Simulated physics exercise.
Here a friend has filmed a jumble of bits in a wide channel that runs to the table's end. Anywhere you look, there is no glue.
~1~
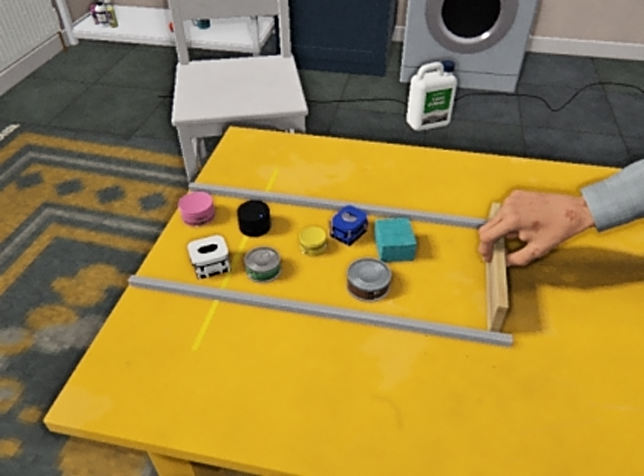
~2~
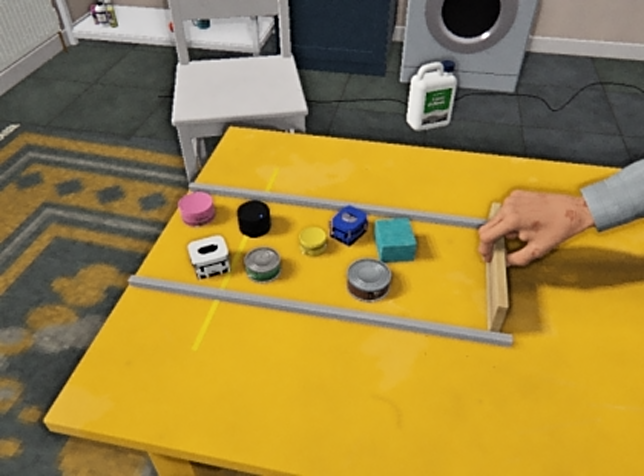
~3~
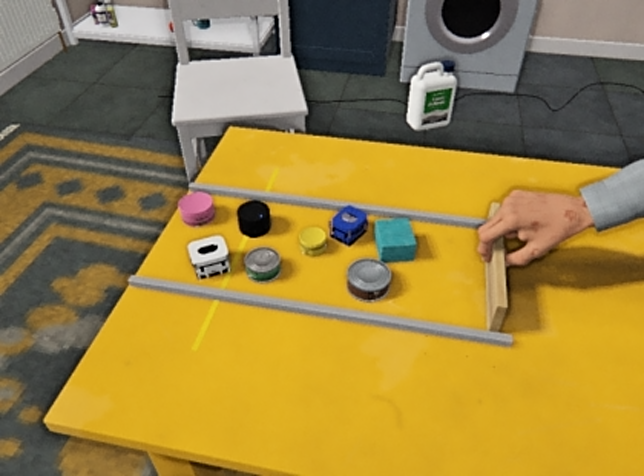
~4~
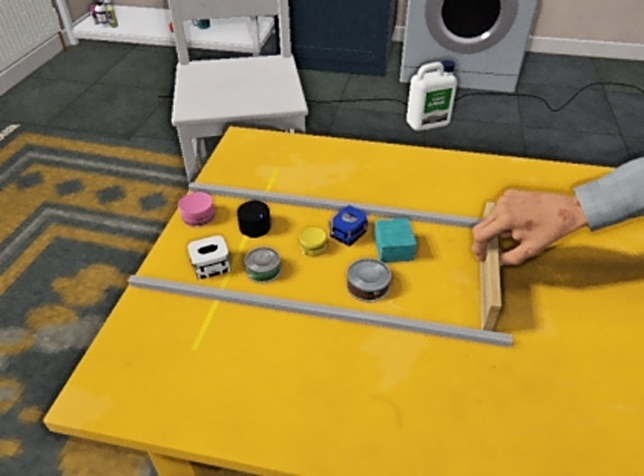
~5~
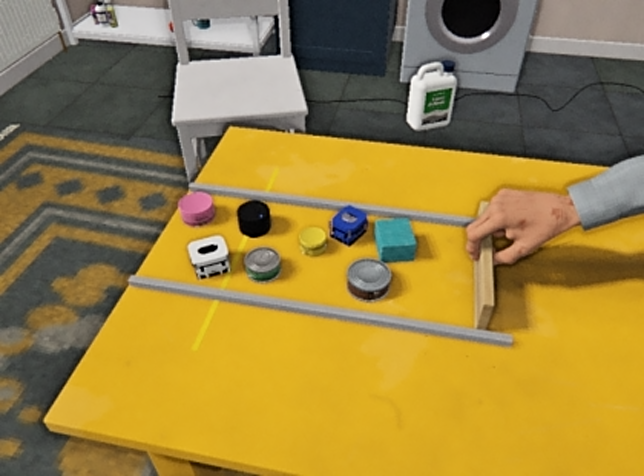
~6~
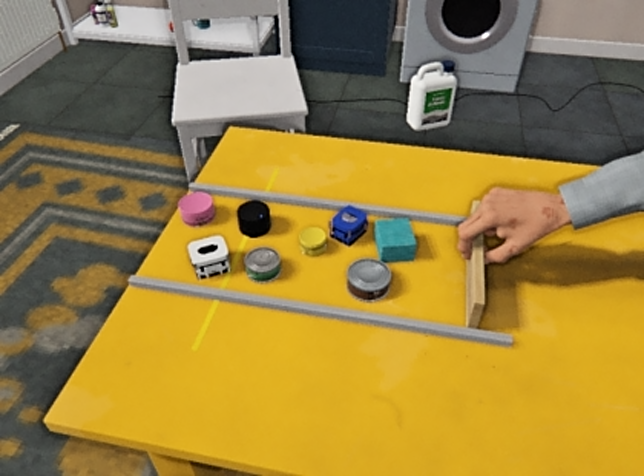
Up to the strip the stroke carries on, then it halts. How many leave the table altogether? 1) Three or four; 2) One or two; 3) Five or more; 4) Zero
Answer: 2.
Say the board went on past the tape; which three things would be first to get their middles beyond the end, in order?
Ranked earliest first, the pink tub comes before the white case, which comes before the black lid.
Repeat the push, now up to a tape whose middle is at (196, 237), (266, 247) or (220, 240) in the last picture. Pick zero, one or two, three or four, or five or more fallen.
Going through the tapes in order, the count is more than four, then none at all, then three to four.
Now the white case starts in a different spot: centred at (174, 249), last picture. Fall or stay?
Stays put.
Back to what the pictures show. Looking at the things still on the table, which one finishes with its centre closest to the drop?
Nearest at the end: The white case.
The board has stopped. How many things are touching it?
Well, it touches 2.
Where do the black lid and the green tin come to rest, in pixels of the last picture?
The black lid at (181, 209), the green tin at (176, 256).
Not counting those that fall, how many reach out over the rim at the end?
That comes to 2 of them.
Early on, none off yet; pink tub at rest near (197, 210); white case at rest near (210, 258); black lid at rest near (254, 219).
Finally, the number that fall off is one or two; lost, pink tub.
